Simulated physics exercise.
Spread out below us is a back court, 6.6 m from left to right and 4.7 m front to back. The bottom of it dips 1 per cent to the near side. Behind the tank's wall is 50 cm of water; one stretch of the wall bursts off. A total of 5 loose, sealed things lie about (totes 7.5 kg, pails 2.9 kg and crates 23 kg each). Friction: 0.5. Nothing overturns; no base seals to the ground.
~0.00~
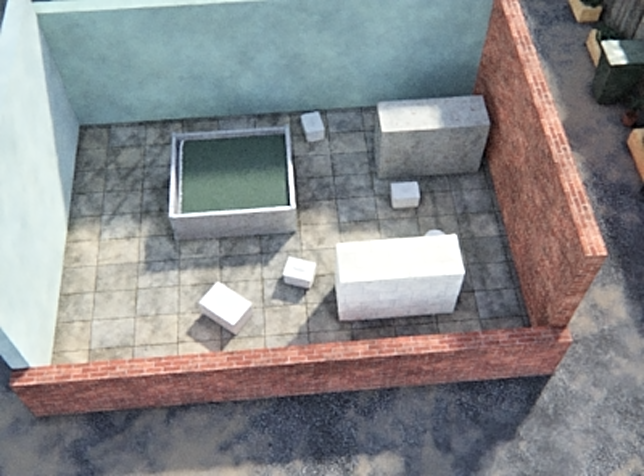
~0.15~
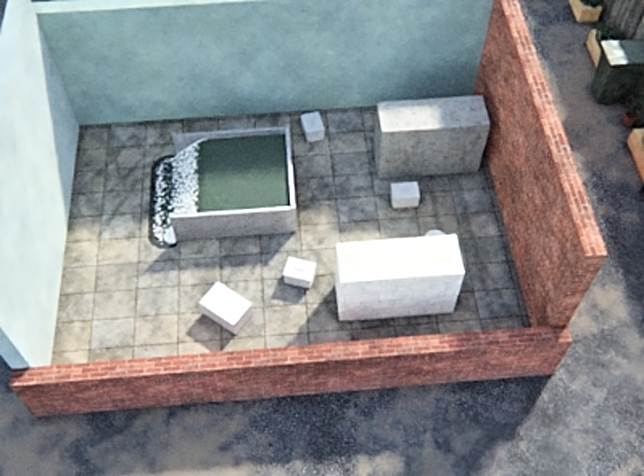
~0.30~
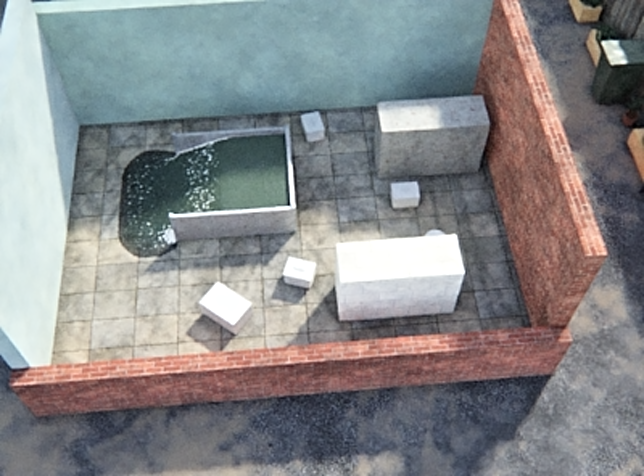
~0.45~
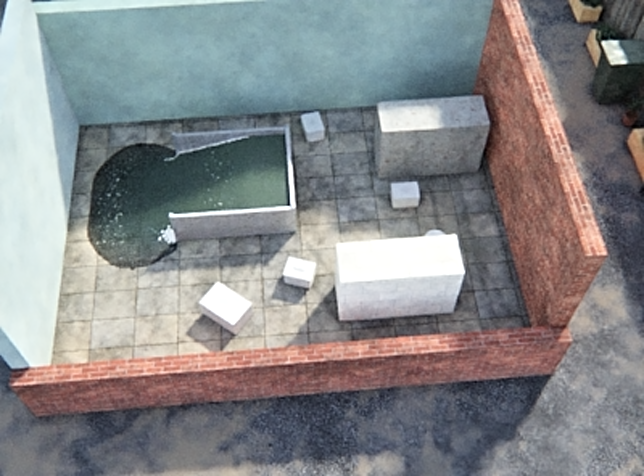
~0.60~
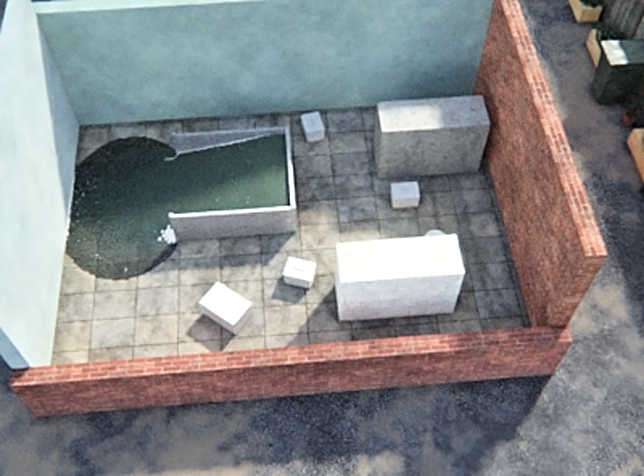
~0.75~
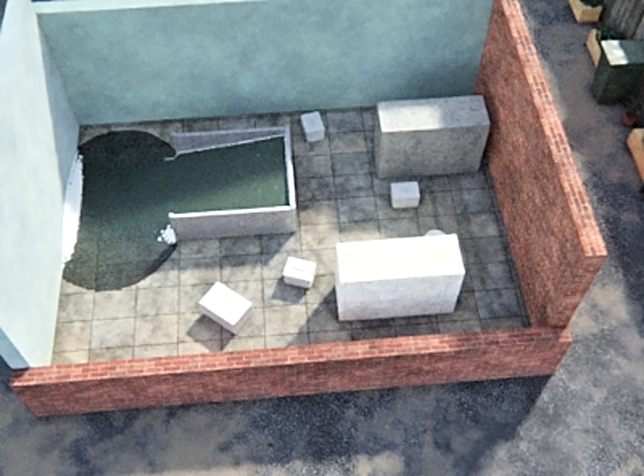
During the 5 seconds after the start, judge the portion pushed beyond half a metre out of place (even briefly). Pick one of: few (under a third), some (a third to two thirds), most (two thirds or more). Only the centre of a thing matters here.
Few.
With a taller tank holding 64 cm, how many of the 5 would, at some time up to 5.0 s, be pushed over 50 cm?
You'd get 1 in that case.
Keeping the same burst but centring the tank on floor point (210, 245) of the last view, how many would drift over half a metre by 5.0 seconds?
Result: 2 of them.
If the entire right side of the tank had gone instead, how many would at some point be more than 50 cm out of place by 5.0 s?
Then 3 of them would.
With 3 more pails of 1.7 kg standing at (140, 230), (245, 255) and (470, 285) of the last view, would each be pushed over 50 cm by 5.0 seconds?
Order as listed: Beyond half a metre / inside half a metre / inside half a metre.
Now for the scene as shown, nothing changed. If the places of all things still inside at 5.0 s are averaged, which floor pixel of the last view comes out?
It sits at about (365, 229).
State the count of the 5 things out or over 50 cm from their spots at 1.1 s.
It comes to 0.
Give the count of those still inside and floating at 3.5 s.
It comes to 0.
After 1.1 s 0 of 5 are over 50 cm from their spots; 0 afloat.
After 2.2 s 0 of 5 are over 50 cm from their spots; 0 afloat.
After 3.5 s 0 of 5 are over 50 cm from their spots; 0 afloat.
After 5.0 s 1 of 5 are over 50 cm from their spots, and 1 have been at some point; 0 afloat.
